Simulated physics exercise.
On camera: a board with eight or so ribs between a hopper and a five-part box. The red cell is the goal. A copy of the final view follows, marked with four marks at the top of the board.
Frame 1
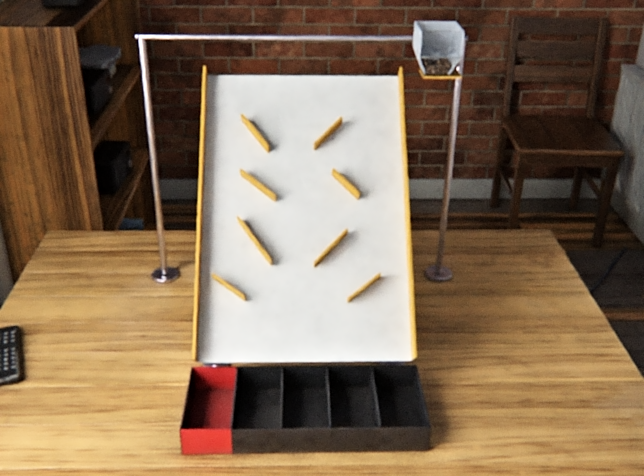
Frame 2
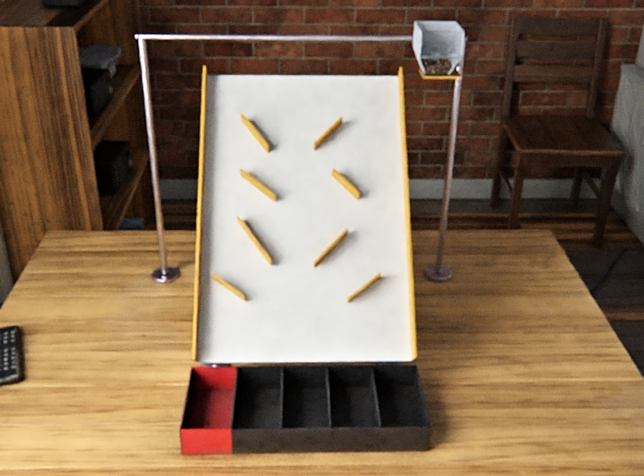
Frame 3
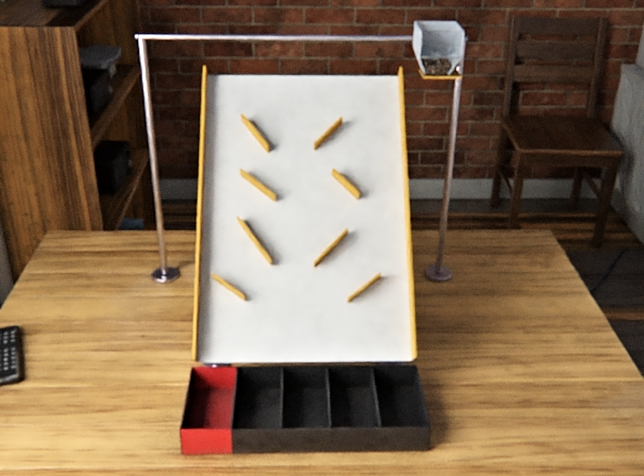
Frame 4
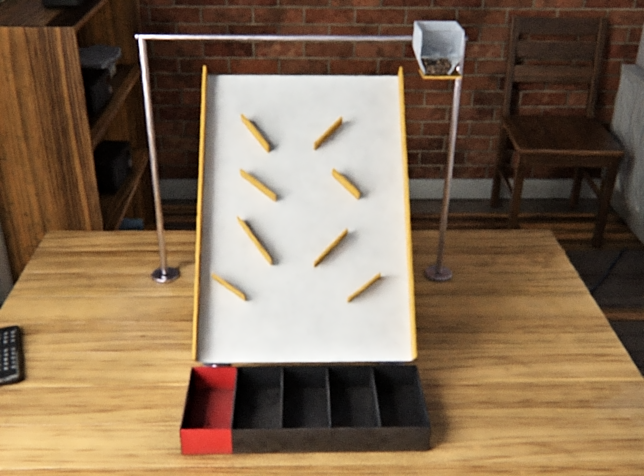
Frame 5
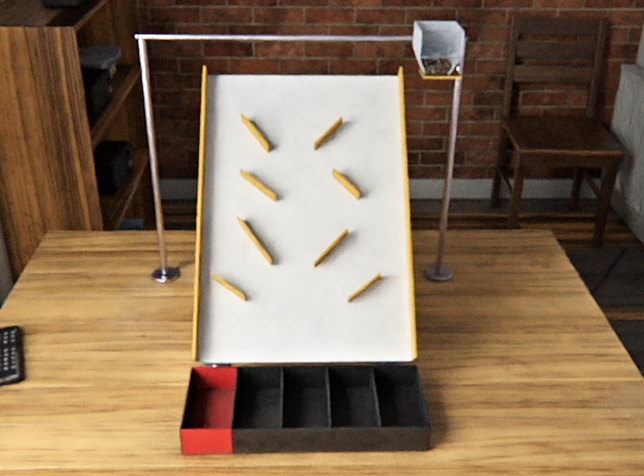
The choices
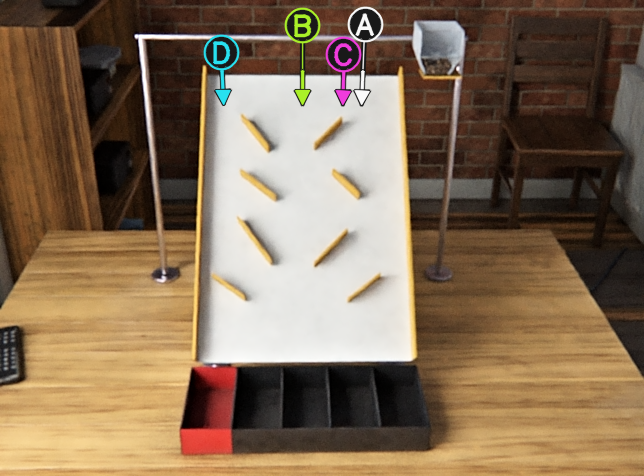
On a wooden table in a room with a brick wall, a tilted white board with eight yellow ribs stood behind a box with a red left cell, and nothing moved.
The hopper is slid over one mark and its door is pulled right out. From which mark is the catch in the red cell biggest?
It is D.
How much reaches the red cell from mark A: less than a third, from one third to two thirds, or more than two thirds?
It is less than a third.
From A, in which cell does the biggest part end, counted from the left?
It is the fifth one.
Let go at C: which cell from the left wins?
The fifth.
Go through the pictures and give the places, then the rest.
In the first frame, hopper near (435, 68), allspice berries, door shut.
In the second frame, ribs (242, 114) to (268, 147), (315, 144) to (342, 117), (240, 169) to (276, 196).
In the third frame, ribs (333, 169) to (360, 194), (237, 216) to (271, 261), (314, 263) to (347, 229).
In the fourth frame, ribs (212, 274) to (245, 297), (348, 299) to (381, 273).
In the fifth frame, red cell near (206, 440), number 1 of 5 from the left.
On the marked copy, mark A meets the board at (361, 99); mark B meets the board at (302, 99); mark C meets the board at (342, 99); mark D meets the board at (223, 99).
Choosing A, none at all in the red cell, all but a few in other cells, a small share outside the box.
Choosing B, none at all in the red cell, the bulk in other cells, close to a quarter outside the box.
Choosing C, none at all in the red cell, all but a few in other cells, a small share outside the box.
Choosing D, close to a third in the red cell, close to two thirds in other cells.
